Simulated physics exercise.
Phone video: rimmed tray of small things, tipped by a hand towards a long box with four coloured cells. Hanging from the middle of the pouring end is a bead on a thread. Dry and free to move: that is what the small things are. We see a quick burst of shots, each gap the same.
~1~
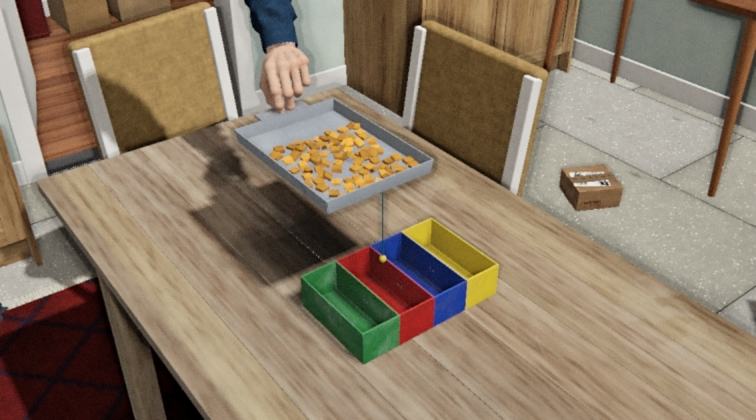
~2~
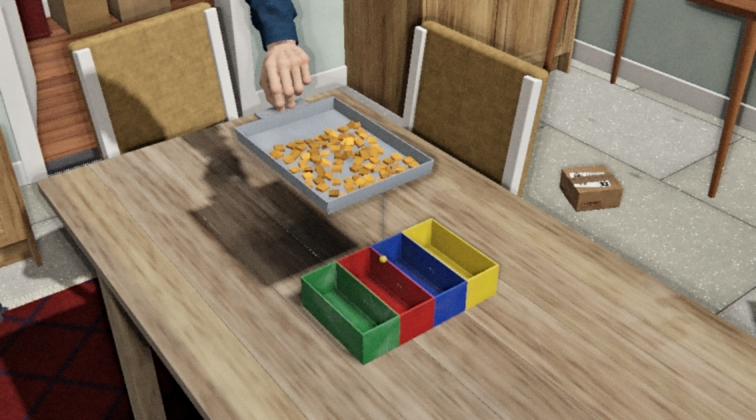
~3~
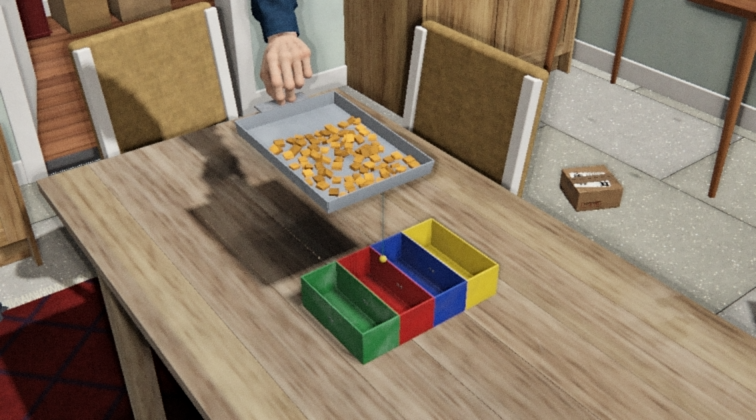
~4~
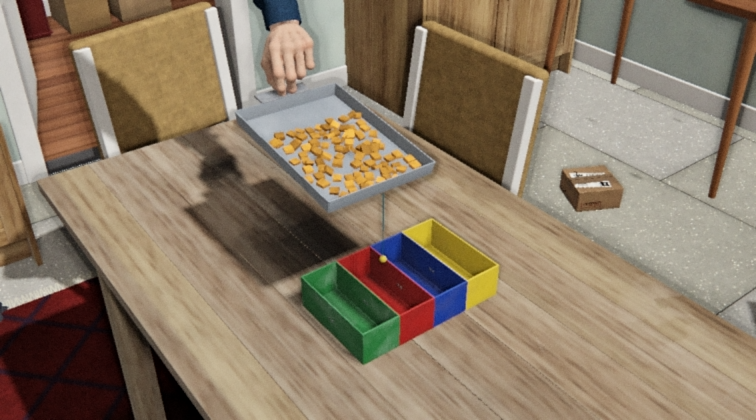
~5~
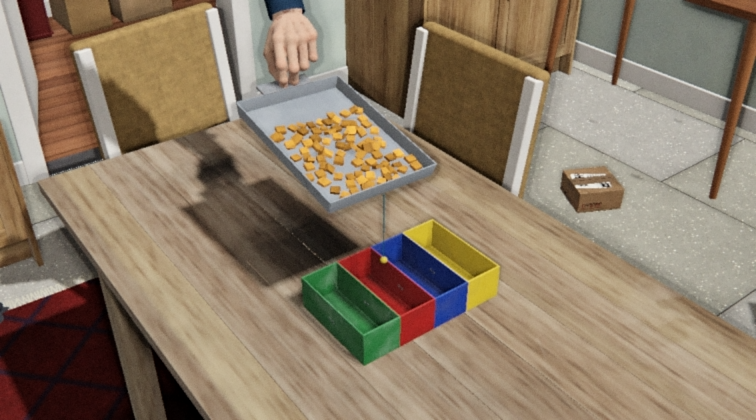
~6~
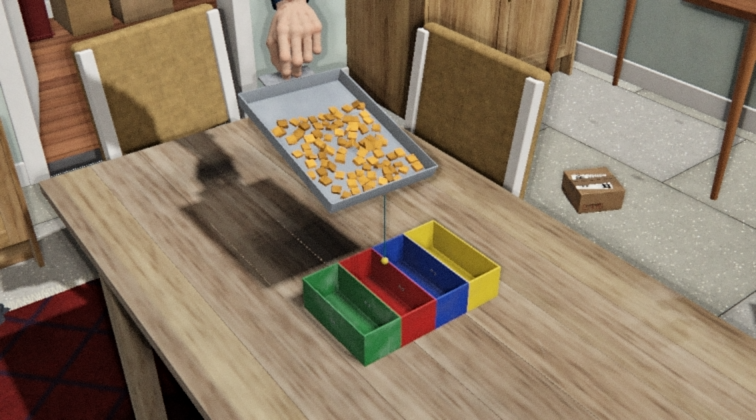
At the start, a hand holds a grey rimmed tray of small orange crackers nearly level above a wooden table, near a box with green, red, blue and yellow cells. The hand then gradually raises the back of the tray, tilting it towards the box, while the crackers barely shift.
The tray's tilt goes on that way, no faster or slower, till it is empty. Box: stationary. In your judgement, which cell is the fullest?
In my judgement the blue cell is fullest.
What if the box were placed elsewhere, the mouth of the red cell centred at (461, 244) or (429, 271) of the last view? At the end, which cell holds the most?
First place: Green; second place: That red cell.
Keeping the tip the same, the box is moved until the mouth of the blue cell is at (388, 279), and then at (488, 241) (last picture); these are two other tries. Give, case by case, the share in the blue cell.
You'd get 30 in a hundred the first time and 0 in a hundred the second.
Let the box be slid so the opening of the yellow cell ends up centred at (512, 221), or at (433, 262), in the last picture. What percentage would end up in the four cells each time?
Try 1: Some 50 %; try 2: Some 90 %.
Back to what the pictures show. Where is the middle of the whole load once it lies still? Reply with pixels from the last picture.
About (430, 308).
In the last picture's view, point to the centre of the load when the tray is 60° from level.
Near (382, 149).
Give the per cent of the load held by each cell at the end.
In per cent: The green cell gets 10, the red cell 30, the blue cell 40 and the yellow cell 20.
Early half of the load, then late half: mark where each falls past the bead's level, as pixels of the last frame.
It passes near (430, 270) first and then near (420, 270).
Soon after the last picture, tray tipped steeply; all on the tray.
A little later, tray tipped right over; most on the tray; a stray few in the red cell; a stray few in the blue cell; a stray few in the yellow cell; a stray few in the green cell; a stray few falling or outside the box.
Later still, tray tipped past a quarter turn; about a third in the blue cell; about a quarter in the red cell; about a quarter in the yellow cell; a small part in the green cell; a small part falling or outside the box.
At rest, tray tipped past a quarter turn; about a third in the blue cell; about a quarter in the red cell; about a quarter in the yellow cell; a small part in the green cell; a small part outside the box.
